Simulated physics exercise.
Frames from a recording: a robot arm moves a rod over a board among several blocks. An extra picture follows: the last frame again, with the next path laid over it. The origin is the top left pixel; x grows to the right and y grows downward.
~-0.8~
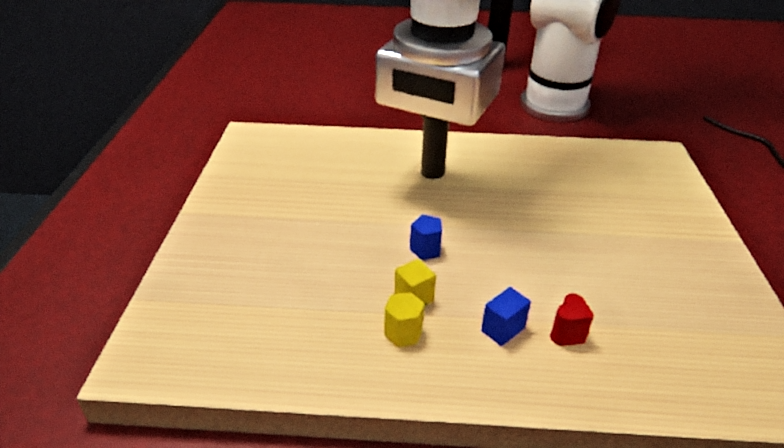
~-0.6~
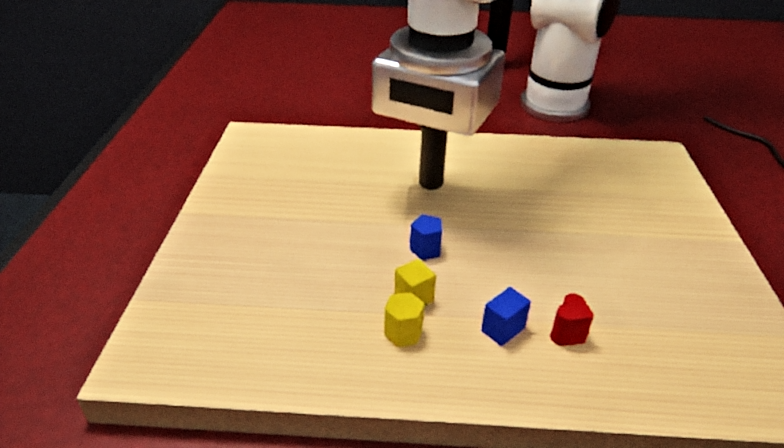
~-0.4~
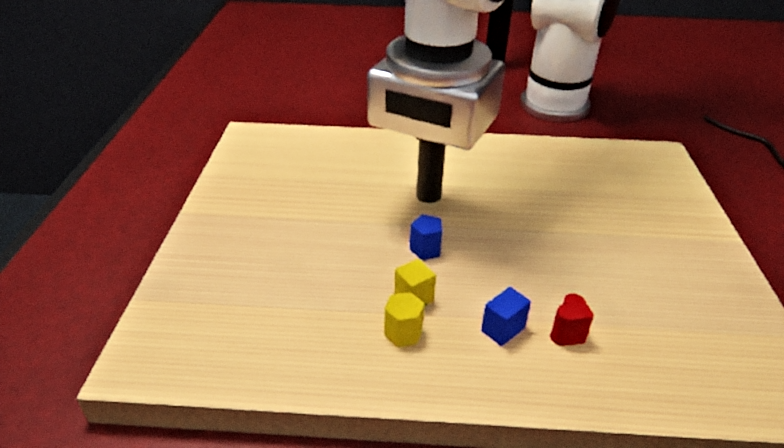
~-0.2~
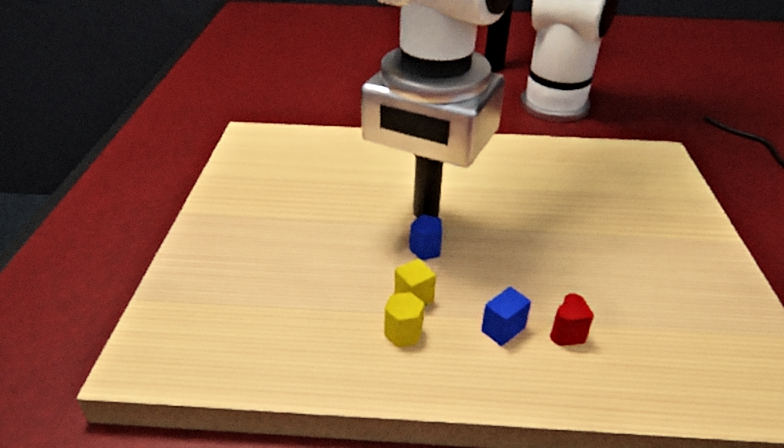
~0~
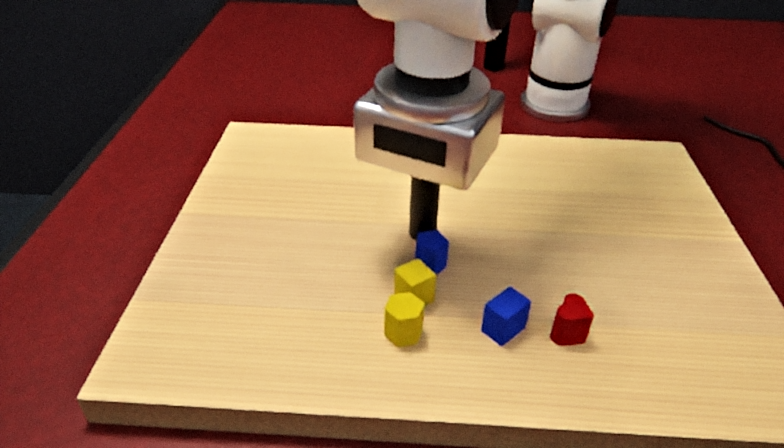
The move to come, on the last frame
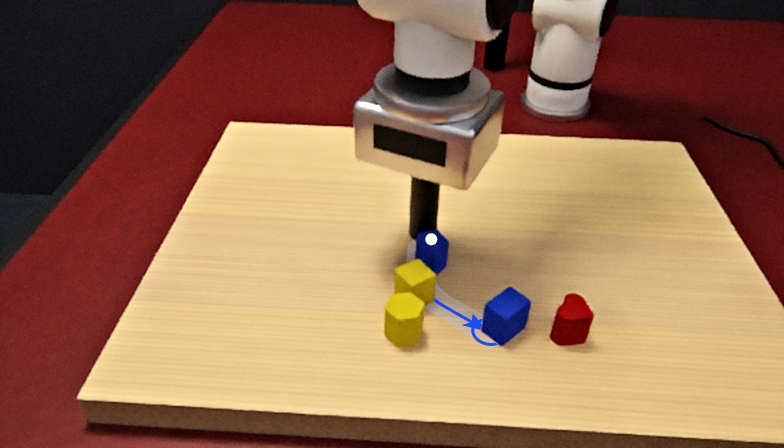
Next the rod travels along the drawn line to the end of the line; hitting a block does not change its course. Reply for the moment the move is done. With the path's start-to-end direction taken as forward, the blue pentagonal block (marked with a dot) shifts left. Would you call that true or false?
True - the claim holds.
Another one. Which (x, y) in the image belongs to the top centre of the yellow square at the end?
It is going to be at (416, 290).
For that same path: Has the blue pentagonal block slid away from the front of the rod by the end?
No, that is not how it ends up.
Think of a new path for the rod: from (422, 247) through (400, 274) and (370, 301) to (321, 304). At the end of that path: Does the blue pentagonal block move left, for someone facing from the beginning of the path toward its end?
It seems so.
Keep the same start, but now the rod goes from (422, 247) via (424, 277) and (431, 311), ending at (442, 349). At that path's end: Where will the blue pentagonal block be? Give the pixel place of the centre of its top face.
Near (468, 292).
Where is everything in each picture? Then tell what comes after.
Lower end of the rod (433, 173), tops of blocks, yellow six-sided block (405, 305), yellow square (415, 271), blue pentagonal block (428, 224), blue oblong (509, 302), red heart (575, 307), in the first picture.
Rod (431, 183), blocks as before, in the second picture.
Rod (429, 196), blocks as before, in the third picture.
Rod (426, 213), blocks as before, in the fourth picture.
Rod (422, 233), yellow six-sided block (405, 305), yellow square (415, 271), blue pentagonal block (431, 239), blue oblong (509, 302), red heart (575, 307), in the fifth picture.
The drawn path runs from (422, 247) over (421, 278) and (446, 307) to (489, 332); the dot is on the blue pentagonal block.
On the path given first. One third of the way, rod (422, 264); yellow square (414, 276); blue pentagonal block (446, 267), turned 45° anticlockwise.
Two thirds of the way, rod (448, 293); yellow six-sided block (402, 315); yellow square (416, 290), turned 75° clockwise; blue pentagonal block (478, 295), turned 55° anticlockwise; blue oblong (513, 304).
At the end, rod (491, 317); yellow six-sided block (402, 315); yellow square (416, 290), turned 75° clockwise; blue pentagonal block (521, 323), turned 35° anticlockwise; blue oblong (553, 321), turned 45° anticlockwise; red heart (581, 308).
